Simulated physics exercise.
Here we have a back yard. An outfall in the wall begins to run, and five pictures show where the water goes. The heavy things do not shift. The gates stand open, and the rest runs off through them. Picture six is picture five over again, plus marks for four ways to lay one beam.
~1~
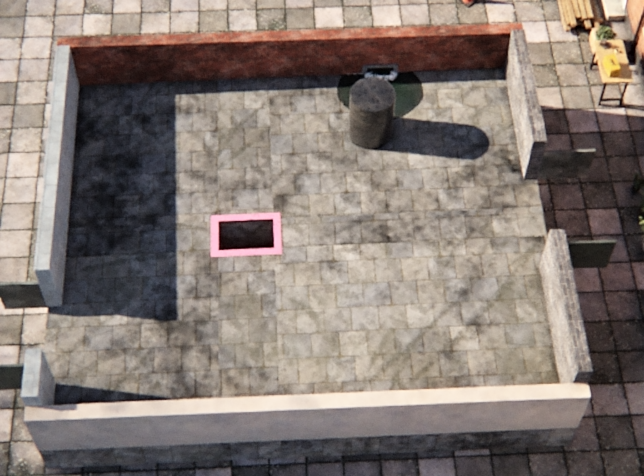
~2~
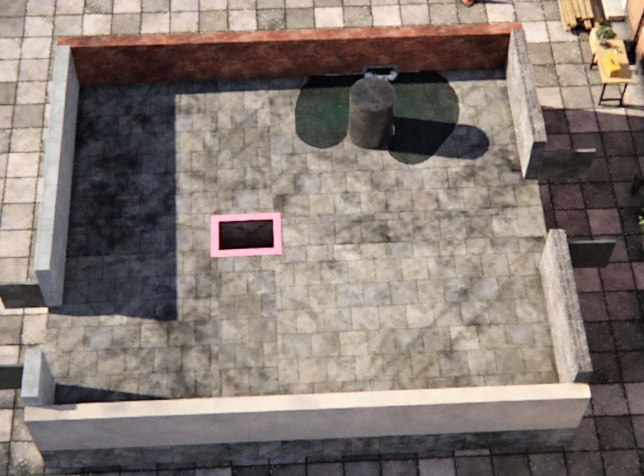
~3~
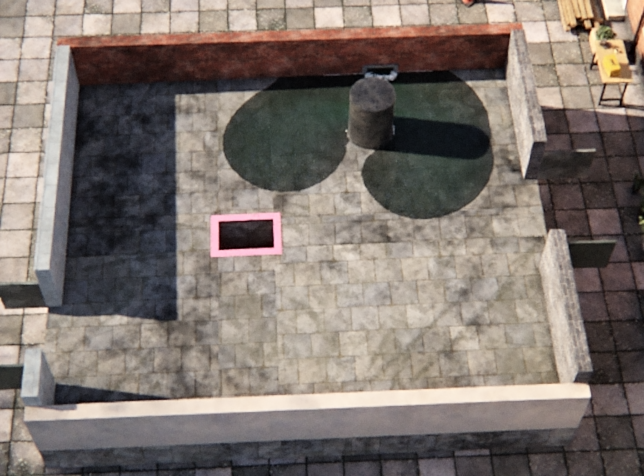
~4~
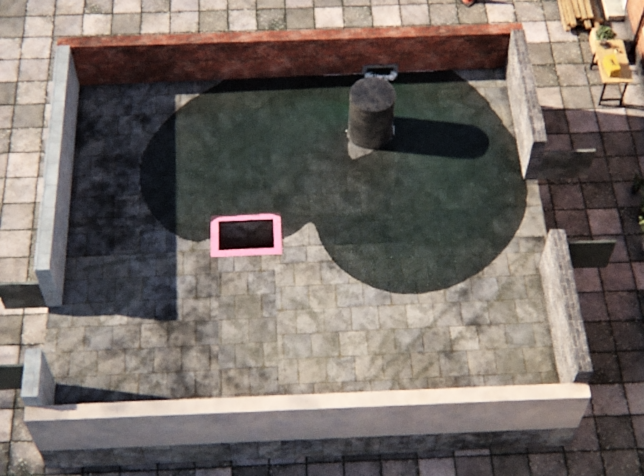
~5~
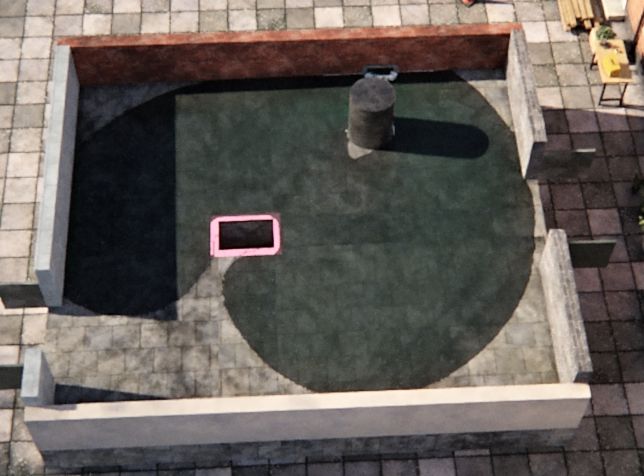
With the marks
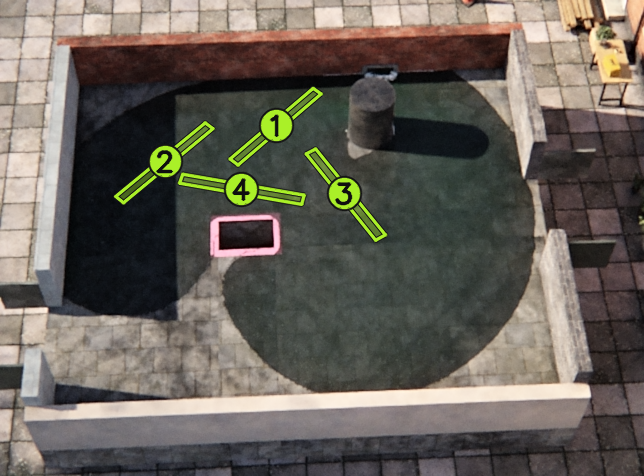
The footage shows dark green water spreading across a walled, paved yard from beside a round pillar near the red back wall, widening in two rounded lobes that merge, reach the pink-edged drain and cover most of the paving.
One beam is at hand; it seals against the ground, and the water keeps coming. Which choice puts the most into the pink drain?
1 is best.
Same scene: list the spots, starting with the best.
The order is 1, 2, 3, 4.
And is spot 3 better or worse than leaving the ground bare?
It is worse.
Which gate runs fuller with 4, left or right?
The left one.
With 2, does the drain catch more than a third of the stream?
No, it does not.
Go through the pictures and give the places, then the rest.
Outfall at (380, 69); pink drain at (246, 235); open gate at (59, 344); open gate at (531, 221); water covers 2 % of the ground and shows as far out as (412, 105); pink drain still dry.
Water covers 8 % of the ground and shows as far out as (309, 140); pink drain still dry.
Water covers 19 % of the ground and shows as far out as (243, 170); pink drain still dry.
Water covers 40 % of the ground and shows as far out as (177, 229); pink drain taking water.
Water covers 68 % of the ground and shows as far out as (65, 279); pink drain taking water.
On the marked copy, 1 from (234, 161) to (317, 91); 2 from (119, 199) to (209, 125); 3 from (310, 151) to (380, 237); 4 from (181, 178) to (302, 199).
If 1 is chosen, about 28 % of the stream runs into the pink drain, about 70 % out by the gates.
If 2 is chosen, about 16 % of the stream runs into the pink drain, about 82 % out by the gates.
If 3 is chosen, about 8 % of the stream runs into the pink drain, about 89 % out by the gates.
If 4 is chosen, about 3 % of the stream runs into the pink drain, about 93 % out by the gates.
